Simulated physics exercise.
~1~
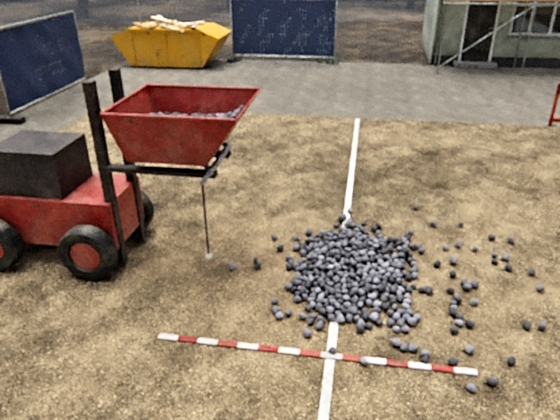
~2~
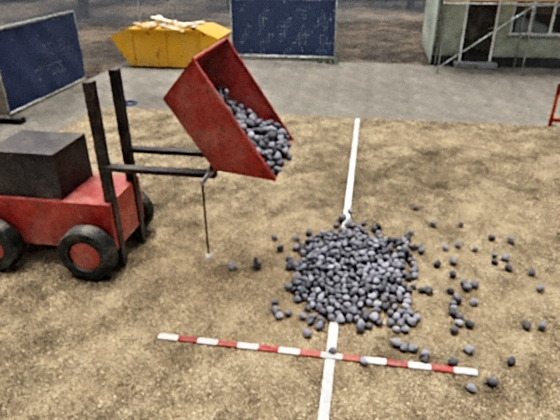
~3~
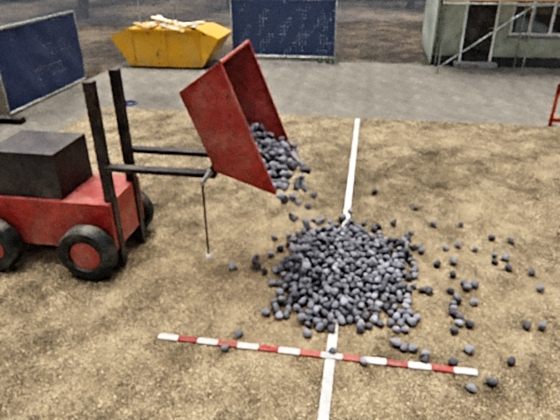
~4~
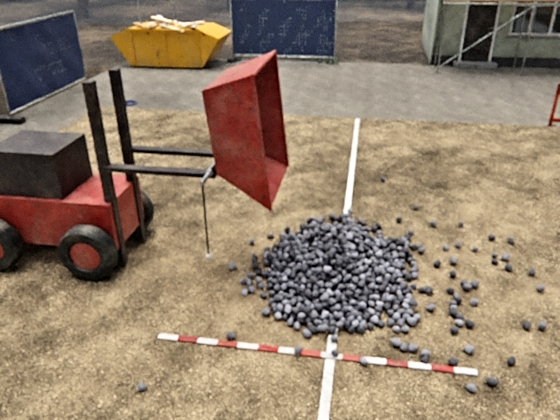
A red forklift with a dark block on its back stands at the left of a sandy yard, seen from above by a still camera, with a yellow container and dark blue panels behind. It holds up a red skip of grey stones, while an earlier pile lies across a white ground line near a red and white striped staff. The skip tips steeply to the right, and stones slide towards its lower lip. It then tips further, and they pour onto the pile's left side. Finally the skip hangs nearly upright, and the broader heap straddles the line.
